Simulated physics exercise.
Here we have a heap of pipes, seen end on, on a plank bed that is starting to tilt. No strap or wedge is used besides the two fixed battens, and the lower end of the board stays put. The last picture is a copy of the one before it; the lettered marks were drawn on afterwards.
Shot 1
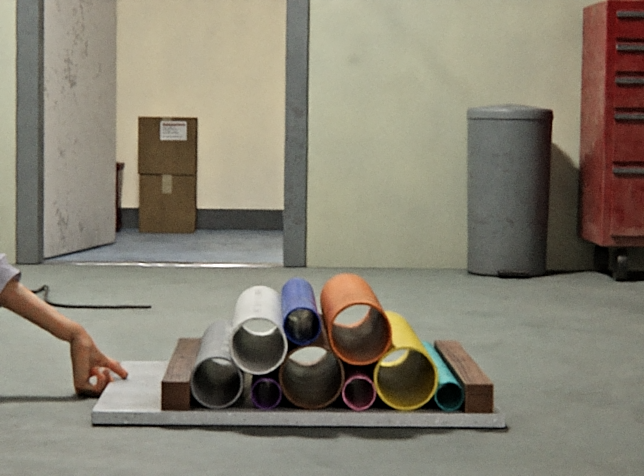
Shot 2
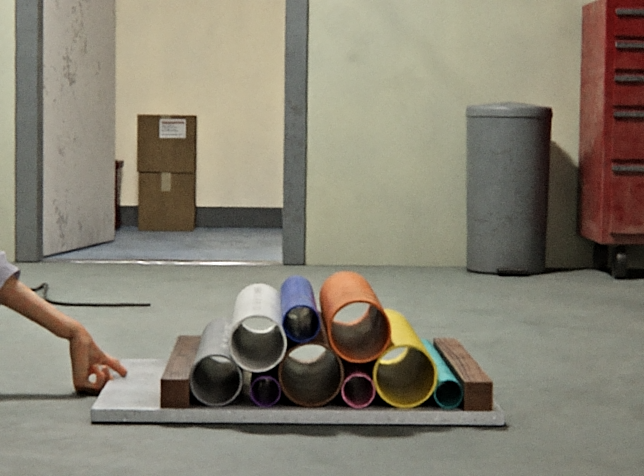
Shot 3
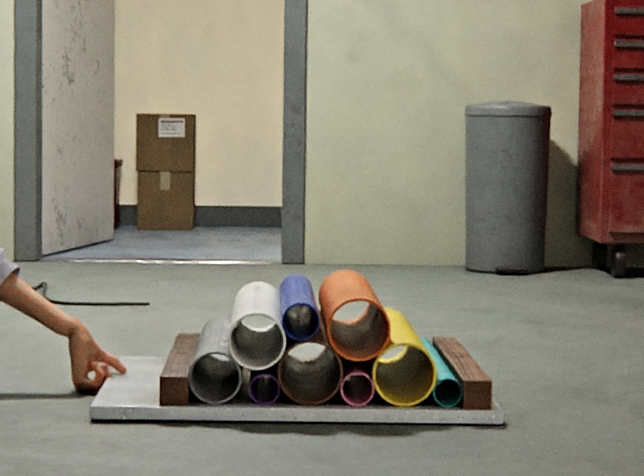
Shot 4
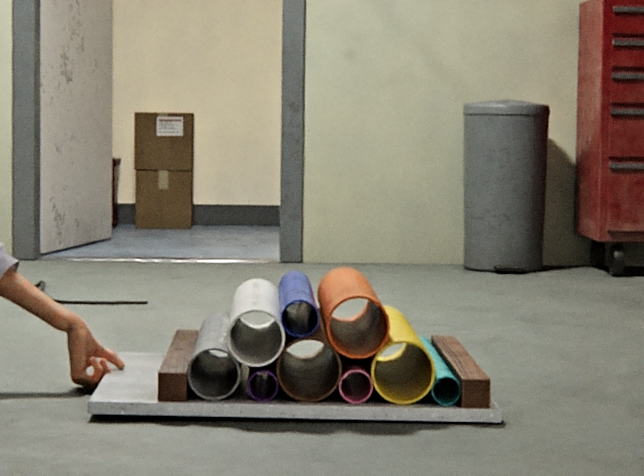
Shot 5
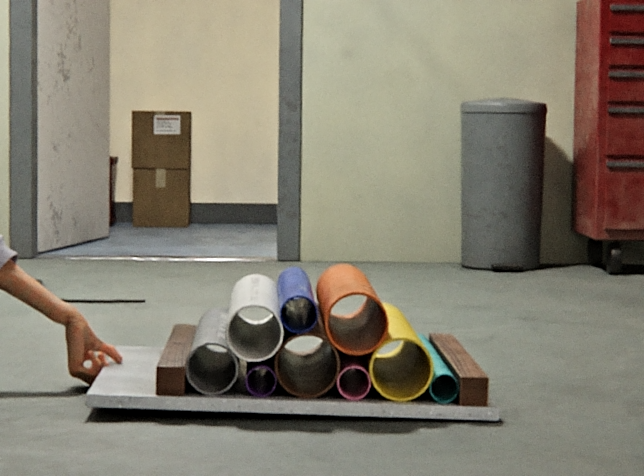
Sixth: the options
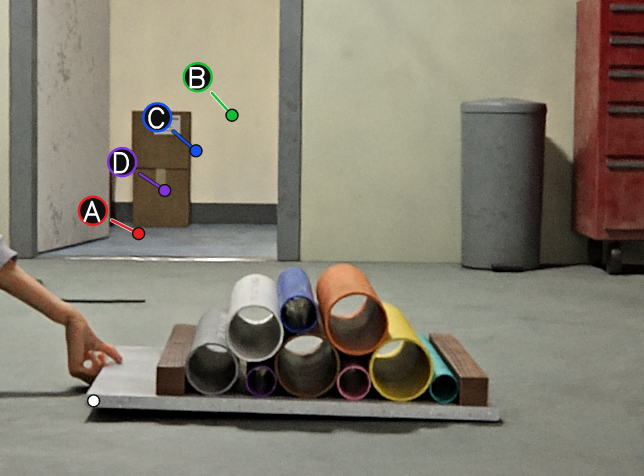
Colourful pipes stacked between wooden blocks on a grey board, a hand at left slowly lifting that end slightly off the floor.
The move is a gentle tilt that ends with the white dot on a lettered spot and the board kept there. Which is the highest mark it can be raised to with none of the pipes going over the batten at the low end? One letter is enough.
It can be raised to C.
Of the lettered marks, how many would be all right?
Three of them.
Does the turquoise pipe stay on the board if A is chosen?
Yes.
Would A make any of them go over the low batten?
No, at A.
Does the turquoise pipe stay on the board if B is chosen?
The turquoise pipe: Yes.
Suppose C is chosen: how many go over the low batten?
The count is none.
On the marked copy, A at (139, 233); B at (232, 115); C at (196, 151); D at (164, 191); the white dot at (94, 401).
Taking C. A third of the way, board at 21°.
Two thirds of the way, board at 40°.
When it is over, board at 40°, none over the low batten.
As for the rest, A none over the low batten; B one over the low batten (orange); D none over the low batten.
